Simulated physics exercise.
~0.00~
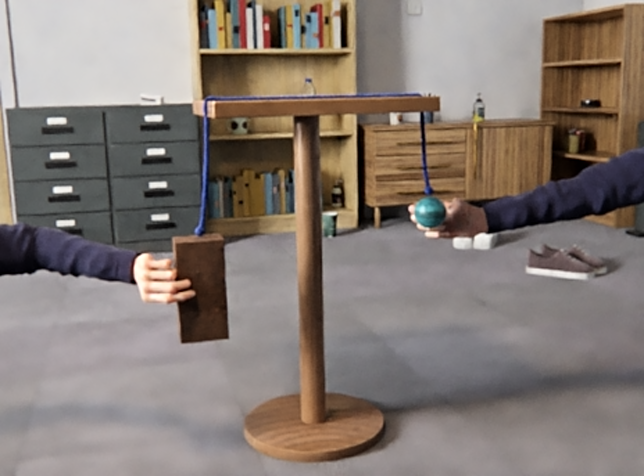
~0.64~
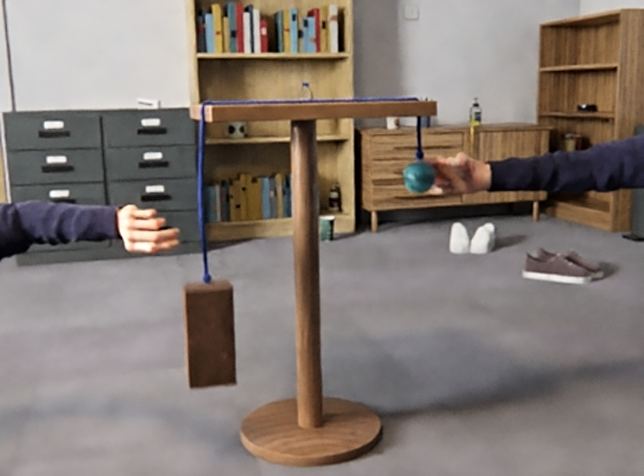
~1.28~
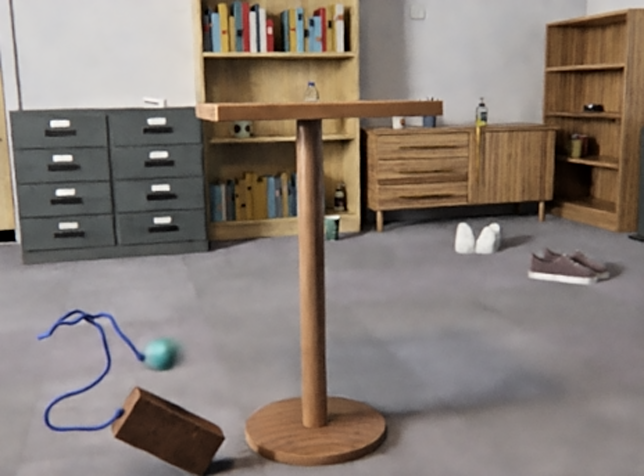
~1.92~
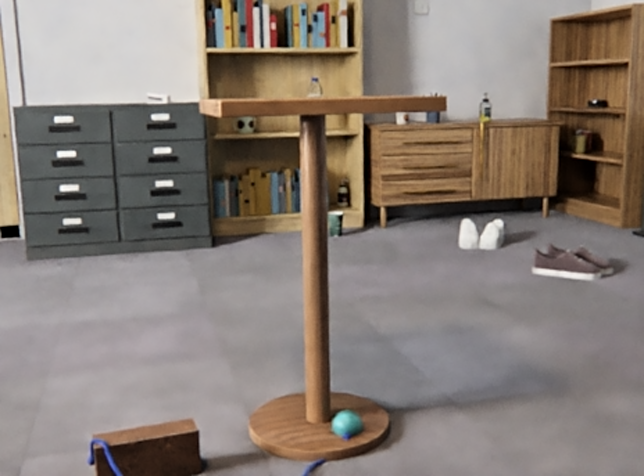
A brown brick sank on the left after a hand let go, drawing the blue cord leftwards over a small wooden table while the teal ball on the right rose, and brick, ball and cord all ended up on the floor.
